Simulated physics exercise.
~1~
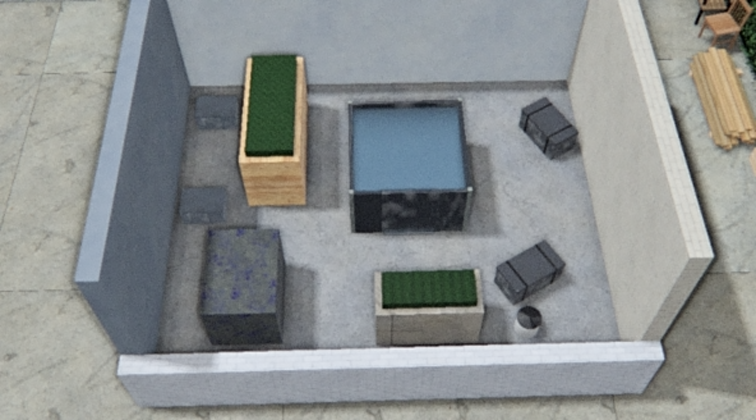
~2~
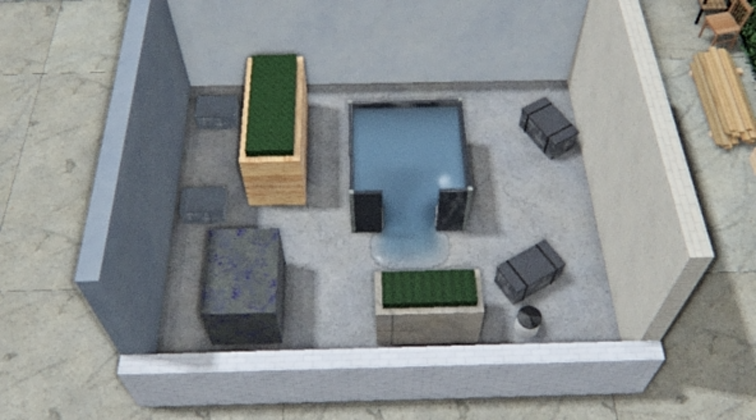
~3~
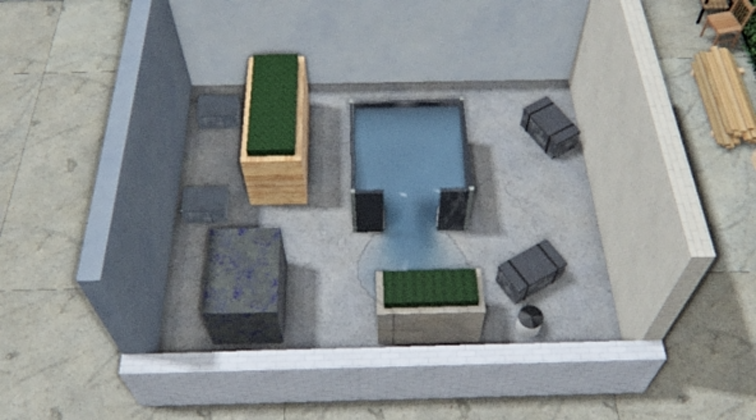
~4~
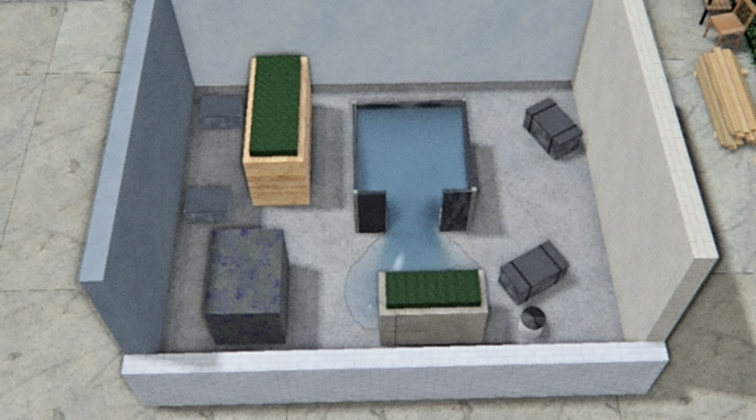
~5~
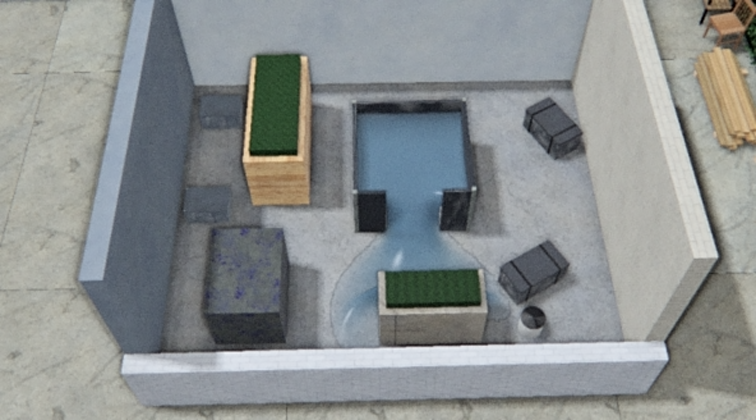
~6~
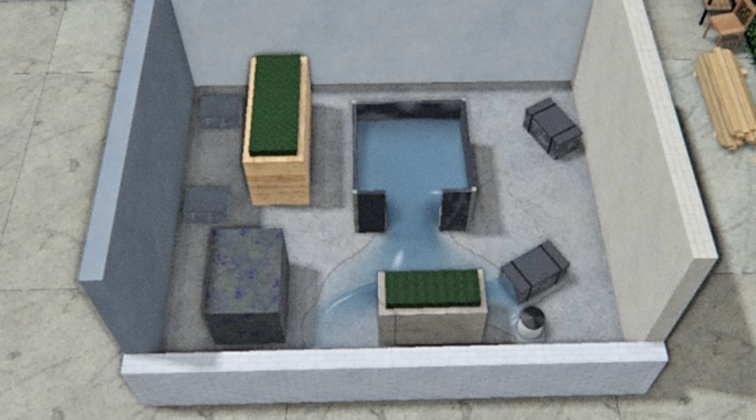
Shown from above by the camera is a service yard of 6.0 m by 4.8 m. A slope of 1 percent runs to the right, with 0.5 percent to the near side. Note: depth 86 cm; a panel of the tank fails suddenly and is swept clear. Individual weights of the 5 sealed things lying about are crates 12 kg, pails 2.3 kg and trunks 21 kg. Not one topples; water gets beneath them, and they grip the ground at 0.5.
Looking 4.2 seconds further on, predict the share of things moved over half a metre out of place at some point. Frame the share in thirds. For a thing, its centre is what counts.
That comes to two thirds or more.
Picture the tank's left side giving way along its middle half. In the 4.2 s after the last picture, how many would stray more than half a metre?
3.
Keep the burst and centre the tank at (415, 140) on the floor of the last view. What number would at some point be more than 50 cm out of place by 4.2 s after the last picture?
Result: 4.
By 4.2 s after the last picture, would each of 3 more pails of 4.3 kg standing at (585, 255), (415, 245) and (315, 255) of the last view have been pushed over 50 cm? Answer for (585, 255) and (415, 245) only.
The first comes out beyond the limit, the second beyond the limit.
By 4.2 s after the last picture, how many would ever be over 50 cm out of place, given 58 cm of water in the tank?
Result: 2.
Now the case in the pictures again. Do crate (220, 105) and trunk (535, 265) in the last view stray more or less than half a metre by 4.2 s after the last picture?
Taking them in turn: The first is below the mark and the second is above the mark.
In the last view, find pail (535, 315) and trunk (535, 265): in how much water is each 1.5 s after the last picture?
About 26 and 7 cm.
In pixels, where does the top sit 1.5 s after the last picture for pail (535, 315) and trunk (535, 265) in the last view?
First near (620, 333), second near (579, 222).
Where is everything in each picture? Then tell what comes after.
A trunk at (531, 265) rests on the ground; a pail at (529, 317), on the bottom; water covers 2.2 m2; 0 of 5 have shifted, in the first picture.
A trunk at (531, 265), on the bottom; a pail at (529, 317) rests on the ground; water covers 2.8 m2; 0 of 5 have shifted, in the second picture.
A trunk at (533, 264), on the bottom; a pail at (531, 316) rests on the ground; 3.6 m2 under water; 0 of 5 have shifted, in the third picture.
A trunk at (535, 265) rests on the ground; a pail at (533, 317), on the bottom; 4.0 m2 under water; 0 of 5 have shifted, in the fourth picture.
A trunk at (535, 265), on the bottom; a pail at (533, 317), on the bottom; 4.5 m2 under water; 0 of 5 have shifted, in the fifth picture.
A trunk at (535, 265), on the bottom; a pail at (533, 317) rests on the ground; 5.4 m2 under water; 0 of 5 have shifted, in the sixth picture.
Then, 0.4 s after the last picture 0 of 5 are over 50 cm from their spots; 0 afloat.
Then, 1.5 s after the last picture 2 of 5 are over 50 cm from their spots; 1 afloat.
Then, 2.8 s after the last picture 1 of 5 are over 50 cm from their spots; 2 afloat.
Then, 4.2 s after the last picture 4 of 5 are over 50 cm from their spots, and 4 have been at some point; 2 afloat.
